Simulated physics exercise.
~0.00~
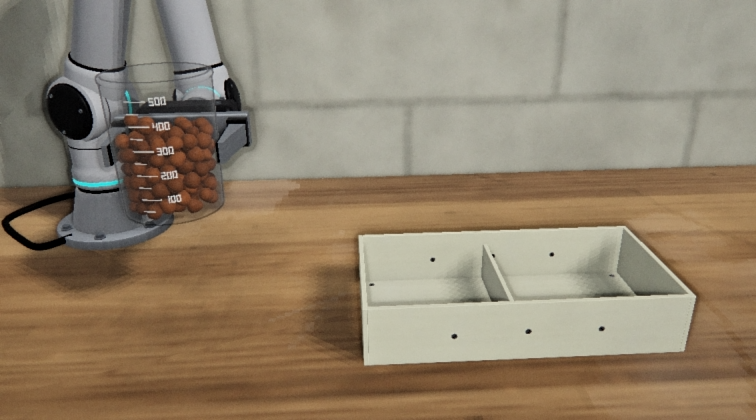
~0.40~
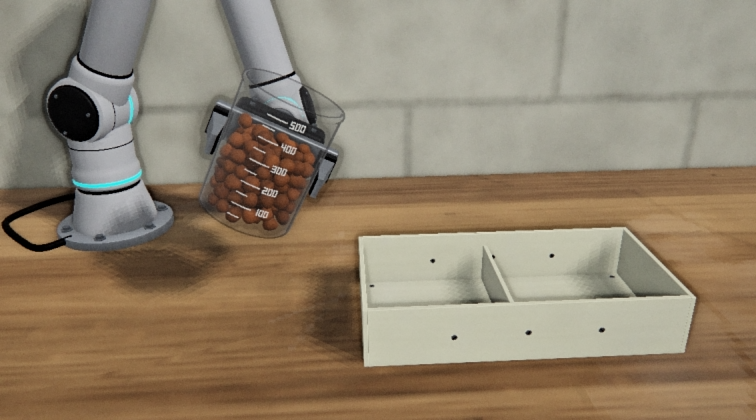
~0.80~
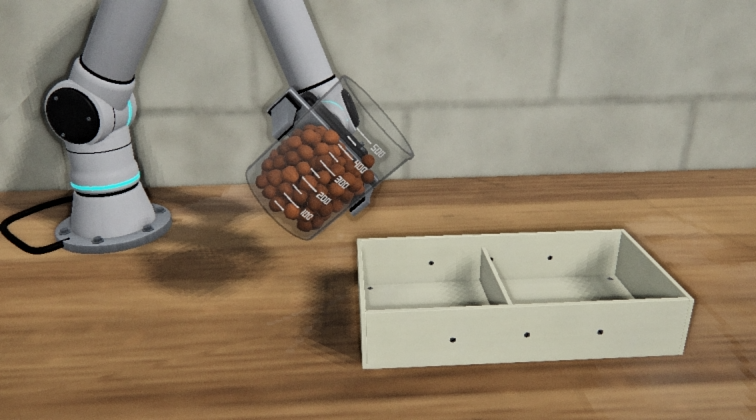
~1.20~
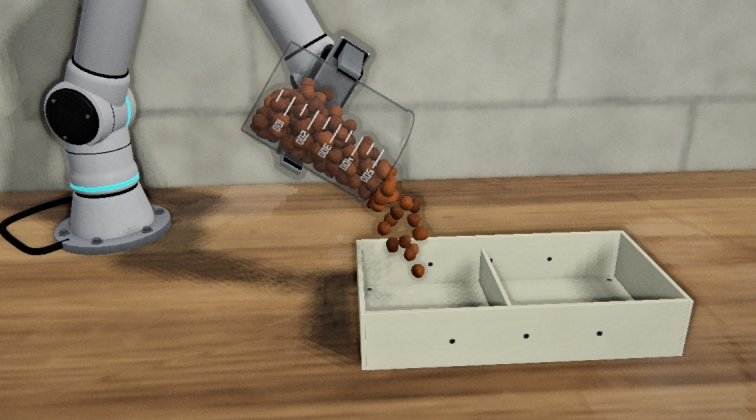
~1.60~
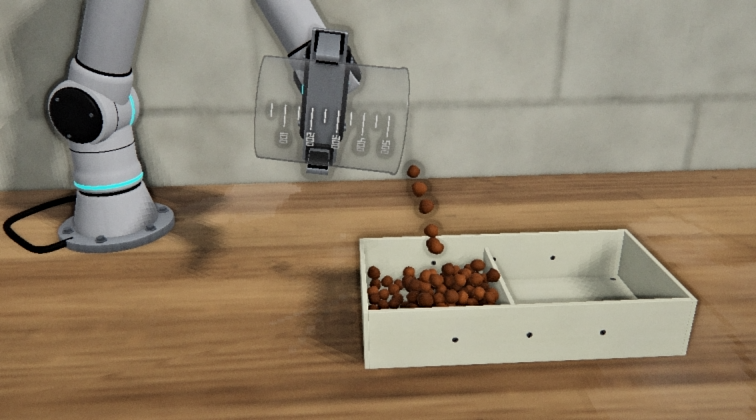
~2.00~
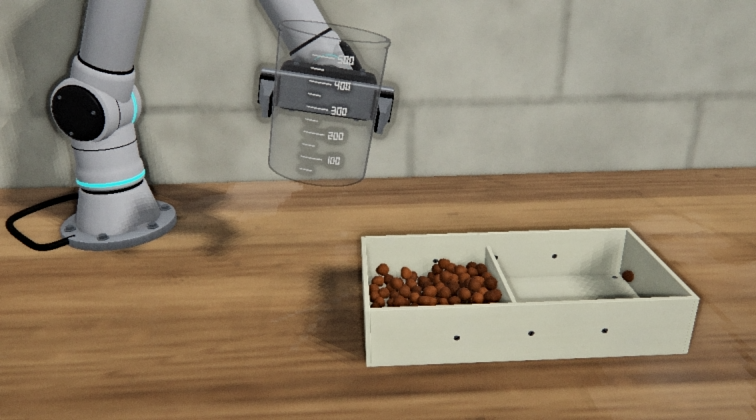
We see a robot arm lift a clear cup of brown hazelnuts, move it right and tip it over a pale divided box, pouring them out. Nearly all settle in the left part, one lies in the right part, and the emptied cup is turned back upright.
